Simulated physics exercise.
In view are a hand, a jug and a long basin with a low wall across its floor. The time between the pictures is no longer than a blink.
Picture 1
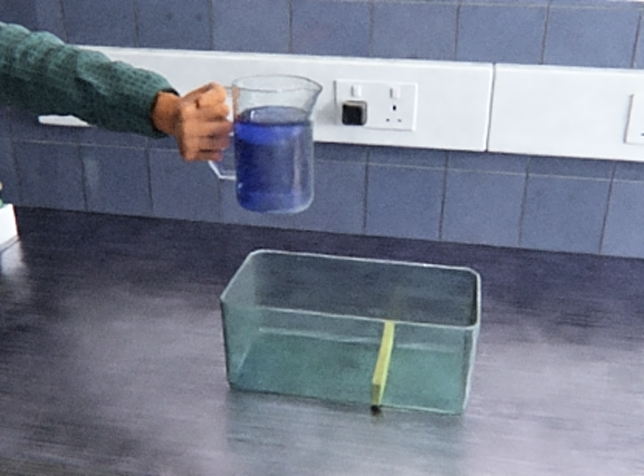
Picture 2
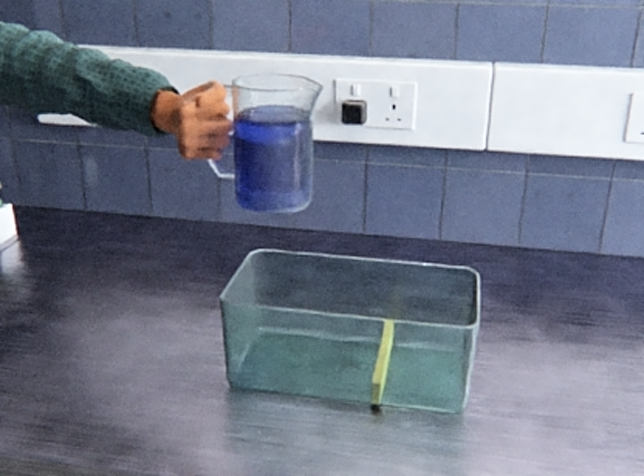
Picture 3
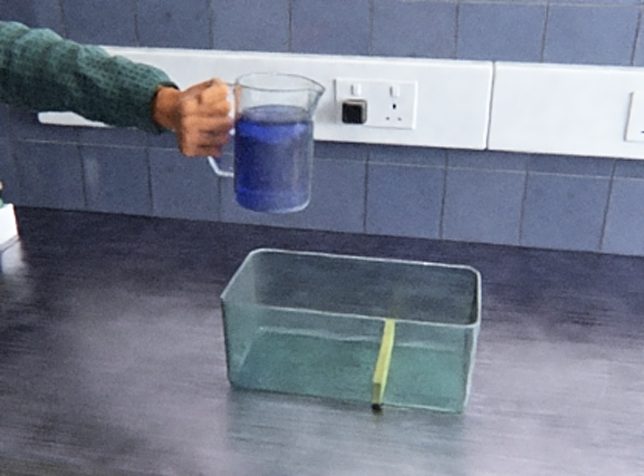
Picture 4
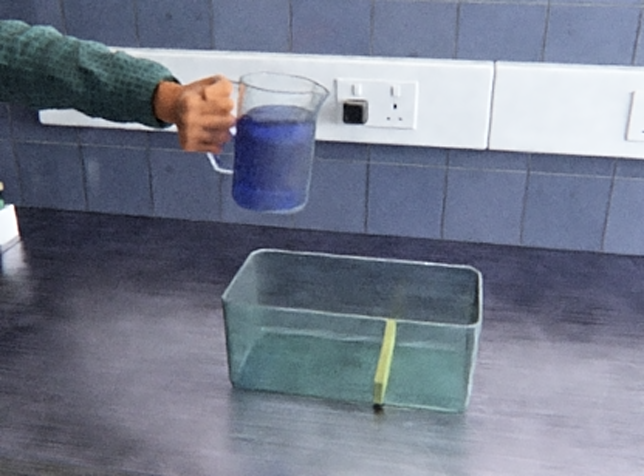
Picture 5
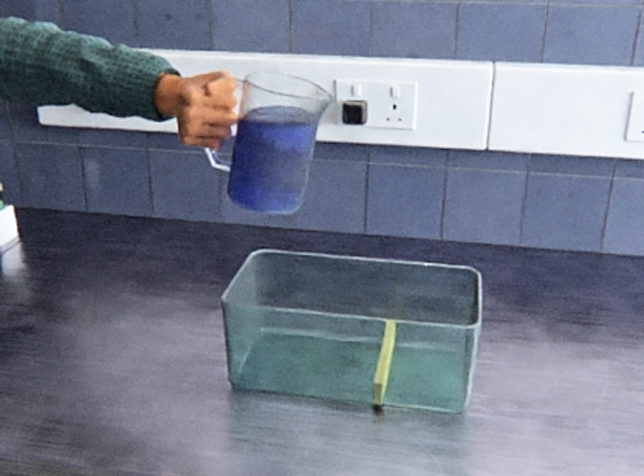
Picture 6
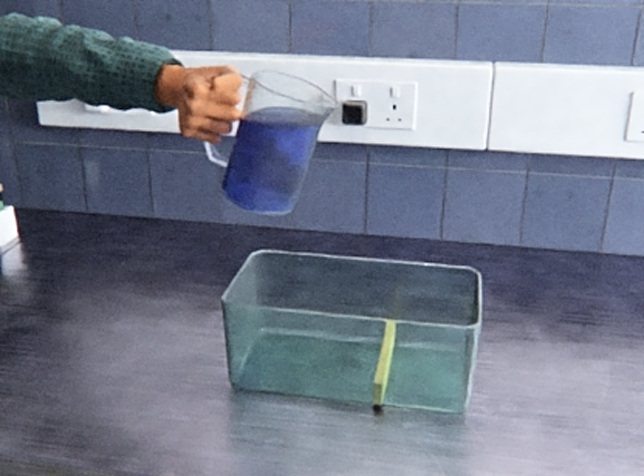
A hand holding a glass jug of blue liquid above a clear basin with a low yellow wall, gradually tilting it rightward.
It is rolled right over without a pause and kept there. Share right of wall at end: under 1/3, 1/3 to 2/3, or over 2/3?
I expect what gathers right of the wall to rise past two thirds.
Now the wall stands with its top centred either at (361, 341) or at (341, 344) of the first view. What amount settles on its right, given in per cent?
With the first placement it is 95 %, with the second 90 %.
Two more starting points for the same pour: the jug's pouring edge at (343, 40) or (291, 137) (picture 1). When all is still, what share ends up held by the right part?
You'd get around 55 per cent and then around 10 per cent.
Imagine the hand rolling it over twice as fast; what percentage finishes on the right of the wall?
Around 75 percent.
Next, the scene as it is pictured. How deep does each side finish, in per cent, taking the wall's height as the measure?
I'd say close to 10 per cent on the left side and 100 on the right.
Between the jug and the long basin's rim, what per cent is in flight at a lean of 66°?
5 per cent.
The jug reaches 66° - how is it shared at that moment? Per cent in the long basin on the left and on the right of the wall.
About 0 per cent left, 0 per cent right.
A moment on, the jug is tipped part way and 92 per cent is still to pour, 1 is left of the wall and 0 right of it.
Next, the jug is tipped on its side and 46 per cent is still to pour, 1 is left of the wall and 29 right of it.
Then the jug is tipped right over and 6 per cent is still to pour, 9 is left of the wall and 75 right of it.
Later the jug is tipped right over and 0 per cent is still to pour, 16 is left of the wall and 82 right of it.
At rest 20 per cent lies left of the wall, 79 right of it and 2 outside.
